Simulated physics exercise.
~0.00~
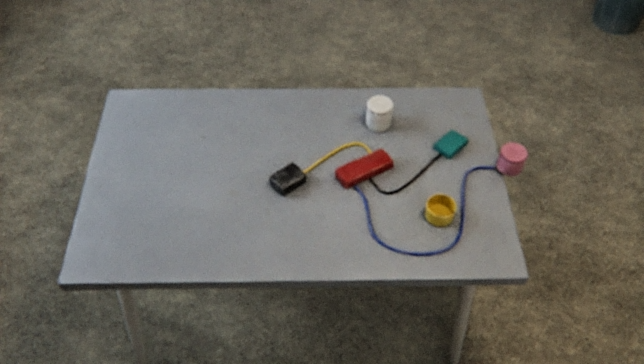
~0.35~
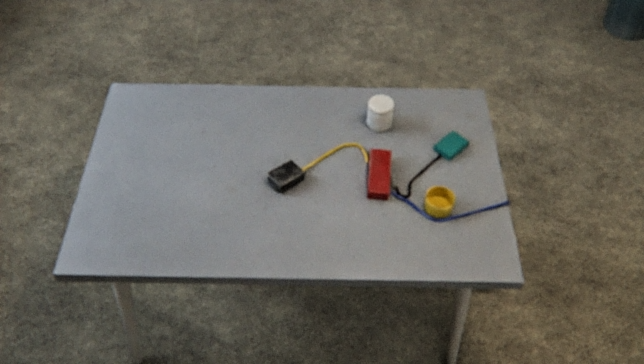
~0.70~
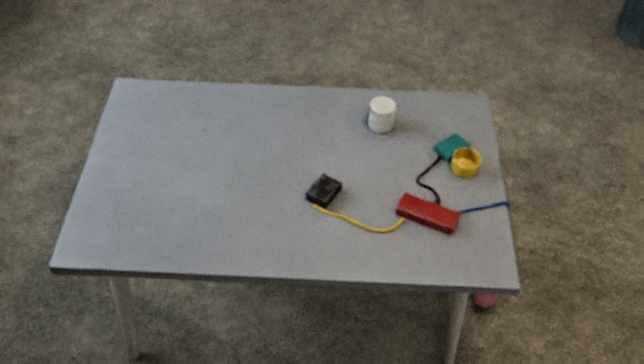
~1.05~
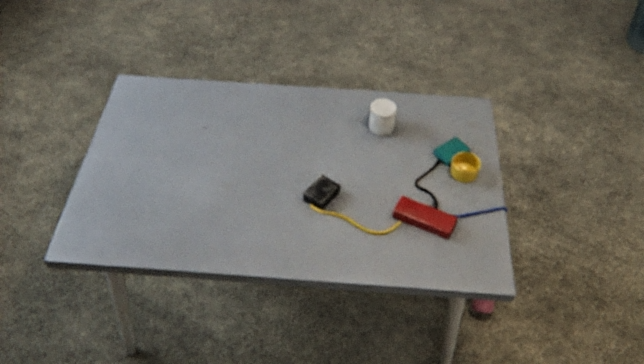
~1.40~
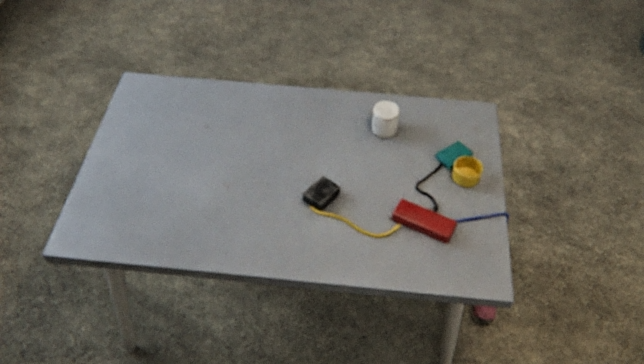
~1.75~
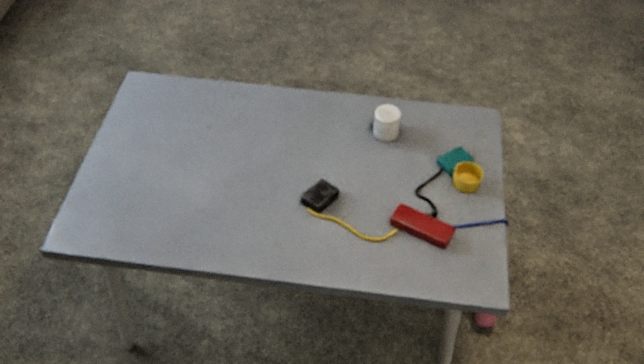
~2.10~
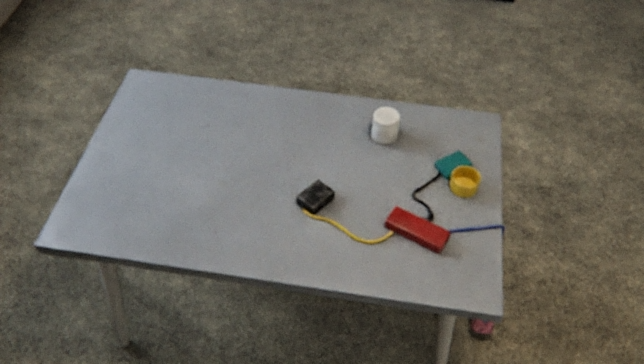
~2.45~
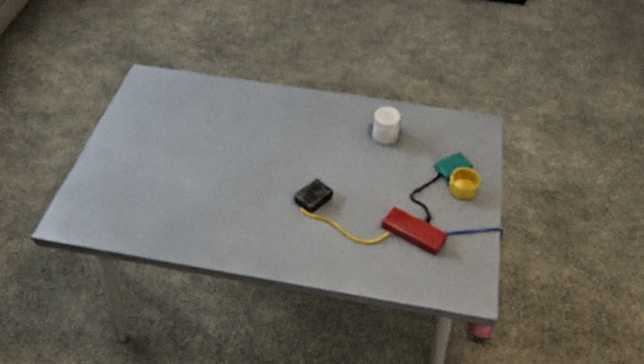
A grey table stands on a mottled carpet, seen from above as the view drifts slightly sideways. A red power strip lies right of centre, joined by yellow, black and blue cables to a black reader on its left, a teal drive and a pink speaker at the right edge, with a white tub and a yellow mug nearby. The pink speaker drops off the side, and the blue cable pulls the strip round. The strip slides right and towards the near side, the reader shifts right, and the mug ends up beside the teal drive. Finally they rest on the table, the speaker below its edge.
